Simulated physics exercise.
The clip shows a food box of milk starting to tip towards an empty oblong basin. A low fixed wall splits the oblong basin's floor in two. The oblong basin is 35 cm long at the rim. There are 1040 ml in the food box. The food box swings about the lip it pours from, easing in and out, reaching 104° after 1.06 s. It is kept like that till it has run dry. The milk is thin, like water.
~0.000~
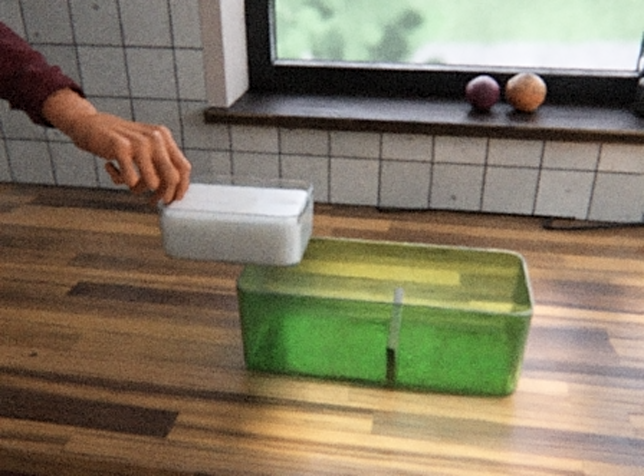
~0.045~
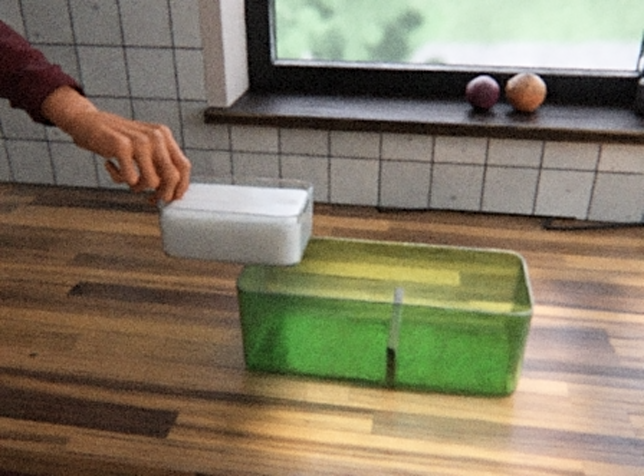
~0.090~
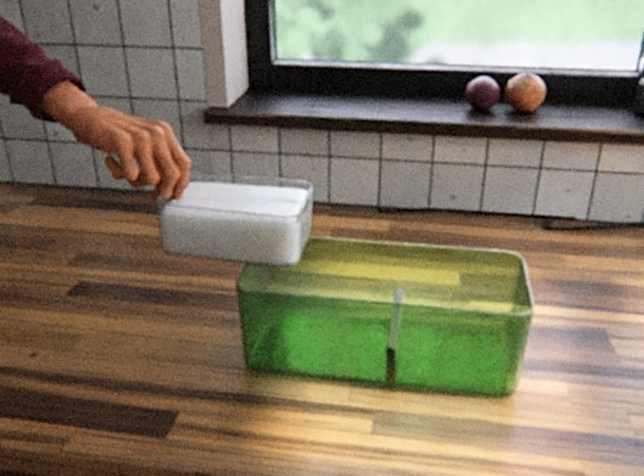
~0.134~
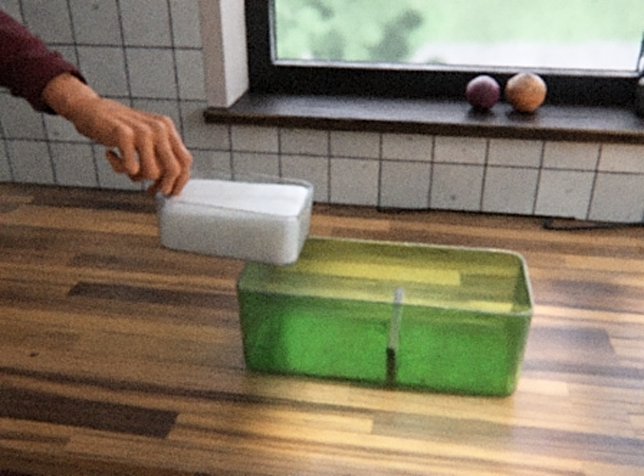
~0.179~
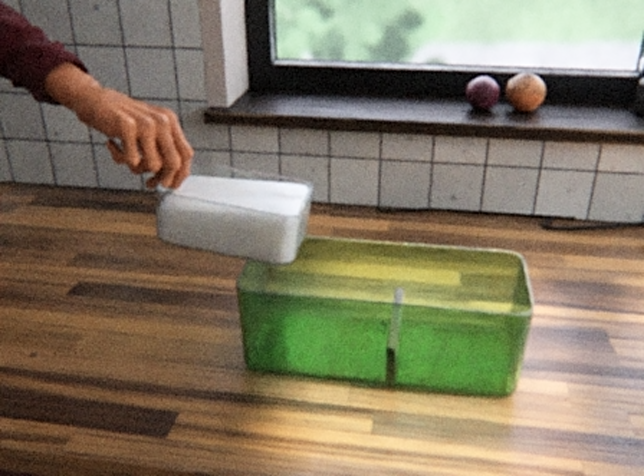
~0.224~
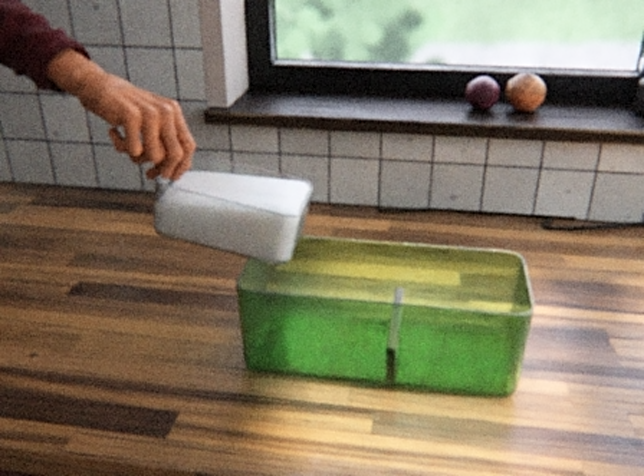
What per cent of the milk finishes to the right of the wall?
The far part has some 50 per cent.
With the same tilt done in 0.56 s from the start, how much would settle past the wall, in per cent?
Then about 50 per cent.
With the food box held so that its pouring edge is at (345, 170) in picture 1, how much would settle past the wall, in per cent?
In that case some 80 per cent.
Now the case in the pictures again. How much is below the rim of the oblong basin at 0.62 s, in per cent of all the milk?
Near 14 in a hundred.
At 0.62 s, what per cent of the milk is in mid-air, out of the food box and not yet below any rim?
Some 40 per cent.
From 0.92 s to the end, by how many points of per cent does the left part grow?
Some 14 per cent.
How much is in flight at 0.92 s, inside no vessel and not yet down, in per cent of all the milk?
About 6 per cent.
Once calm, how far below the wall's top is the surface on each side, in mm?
Some 38 mm on the left and 30 mm on the right.
By 0.62 s the tilt is 66° and 46 per cent is still to pour, 14 is left of the wall and 0 right of it.
By 0.92 s the tilt is 100° and 7 per cent is still to pour, 27 is left of the wall and 53 right of it.
By 1.23 s the tilt is 104° and 0 per cent is still to pour, 40 is left of the wall and 50 right of it.
By 1.56 s the tilt is 104° and 0 per cent is still to pour, 41 is left of the wall and 50 right of it.
At rest 41 per cent lies left of the wall, 50 right of it and 9 outside.
